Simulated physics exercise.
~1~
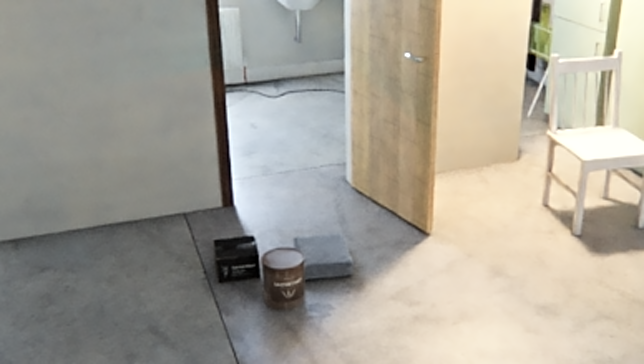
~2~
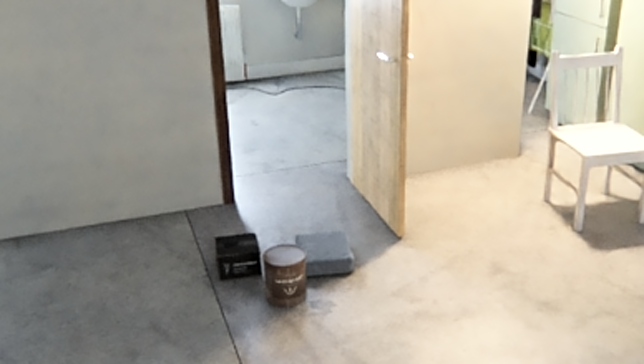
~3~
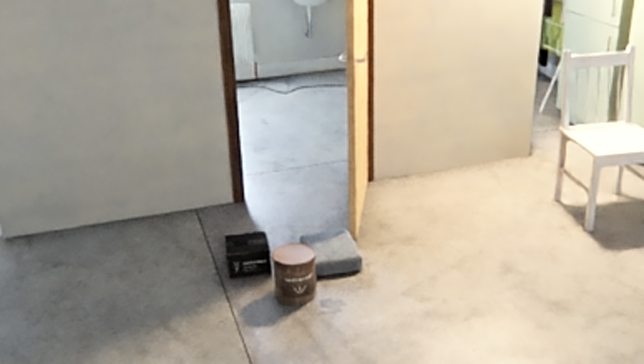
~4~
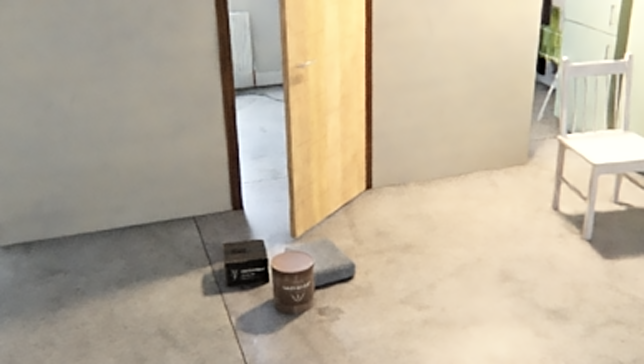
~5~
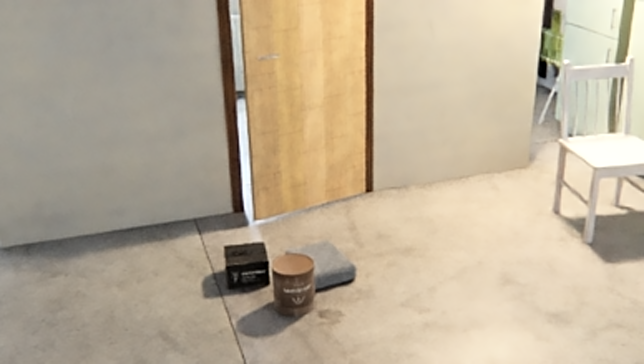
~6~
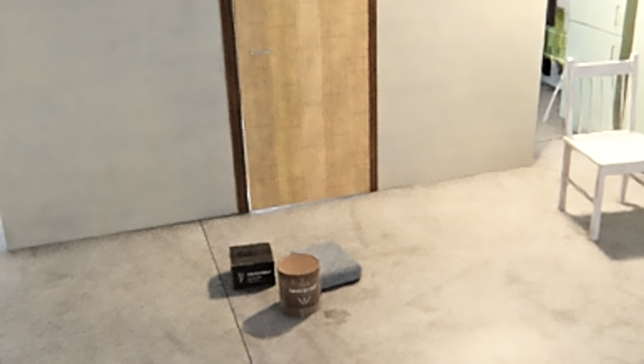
A wooden door that stood wide open swung steadily round towards its frame, past a black box, a brown pail and a grey cushion on the floor, the cushion shifting slightly, and it ended up fully closed with all three still in front.
